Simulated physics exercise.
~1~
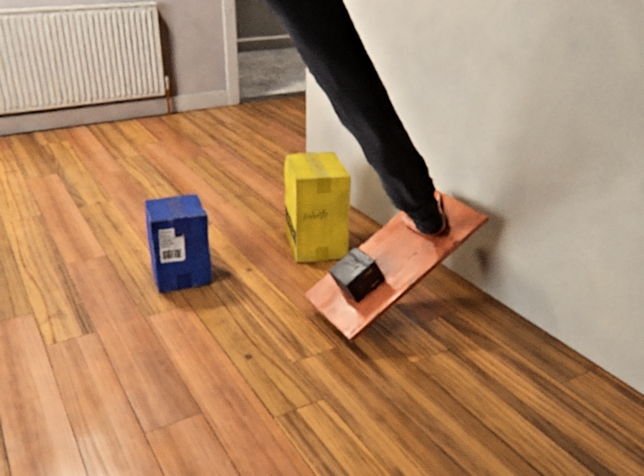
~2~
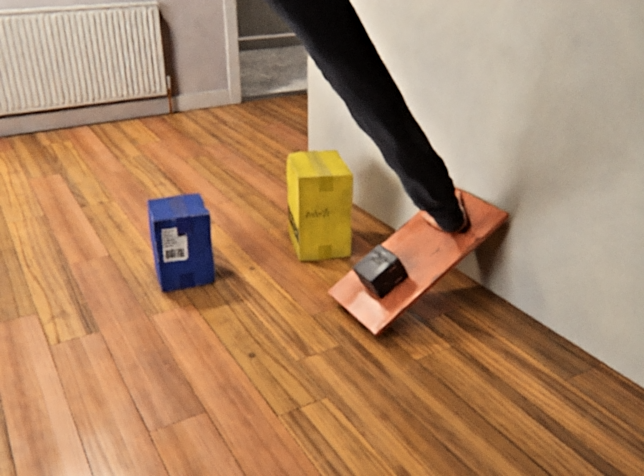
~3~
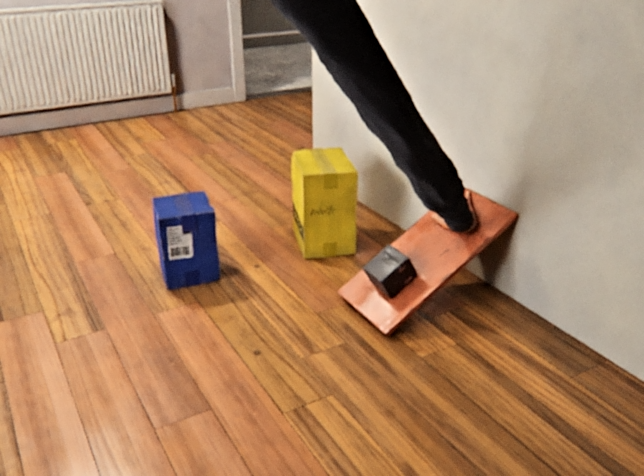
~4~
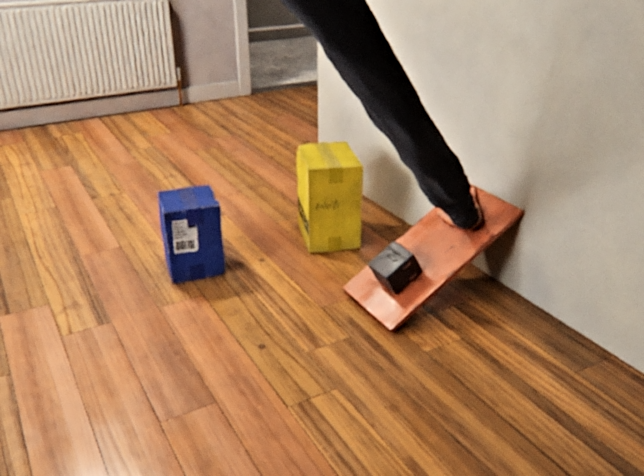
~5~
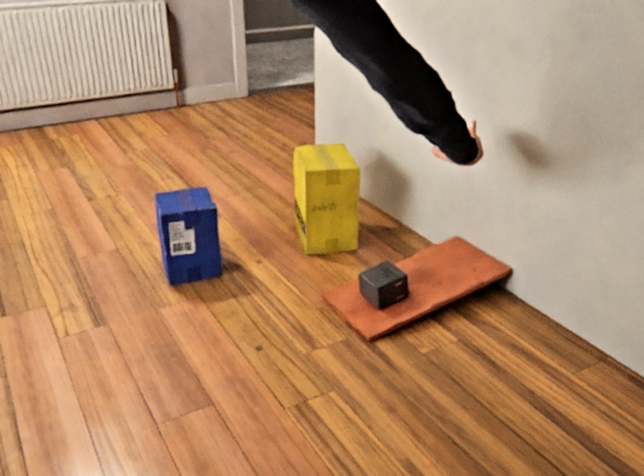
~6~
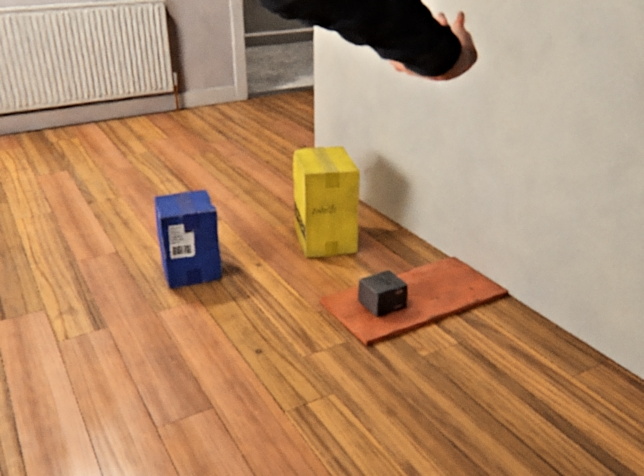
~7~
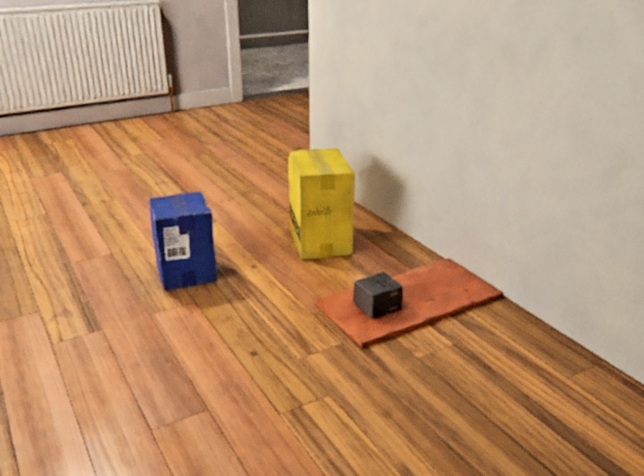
In the video, a hand holds an orange board tilted against a bare wall with a small dark box on it, near blue and yellow boxes. The hand lets go and withdraws, and the board slides down to lie flat on the wooden floor, the dark box still on top.
